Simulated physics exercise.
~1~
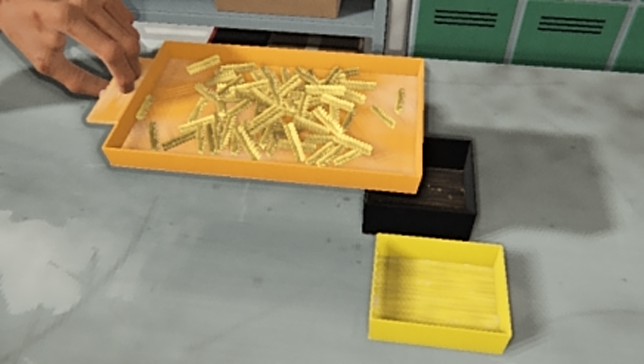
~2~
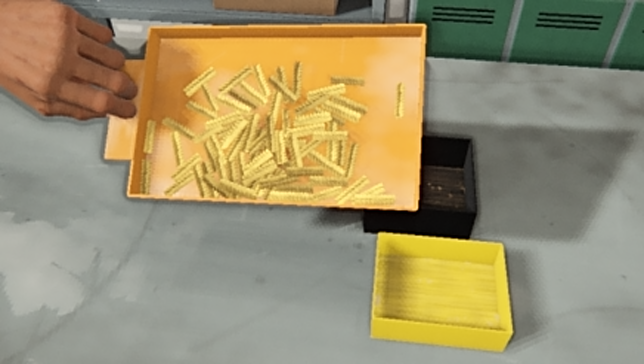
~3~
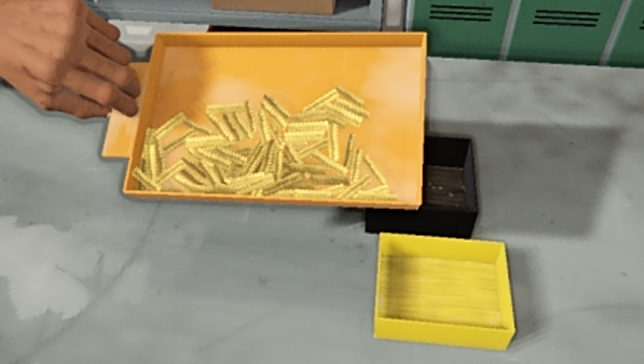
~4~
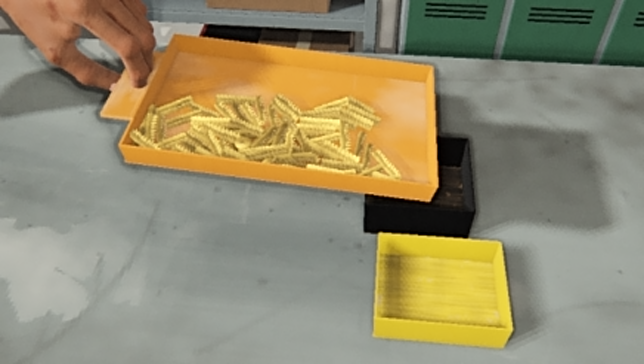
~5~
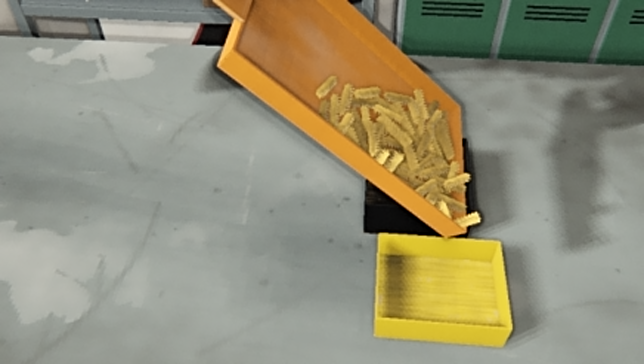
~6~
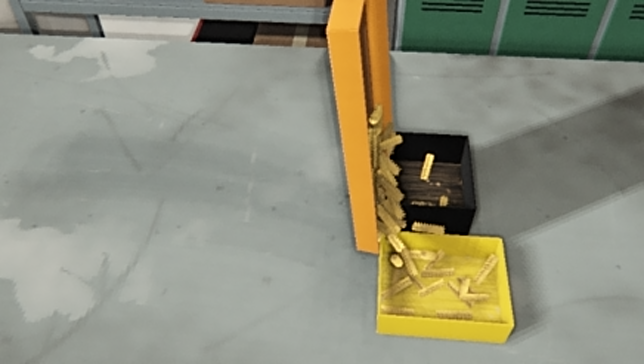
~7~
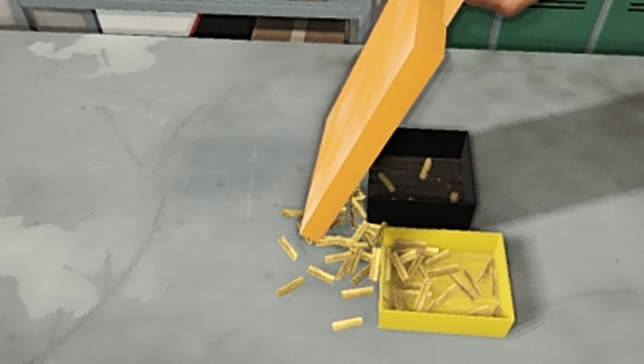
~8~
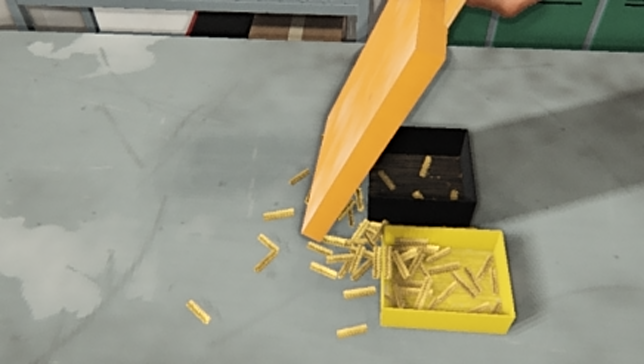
An orange tray of short yellow pasta pieces, gripped by a hand at its left end, is held over a grey worktop seen from above, with green lockers behind. Below its right side sit a black tin and, nearer the viewer, a yellow tin. The tray tips slightly and the pieces slide together, then it moves right and tilts steeply with its low side to the right. The pasta pours down, first into both tins. The tray tips past upright and stays there, with many pieces scattered on the worktop, many in the yellow tin and a few in the black one.
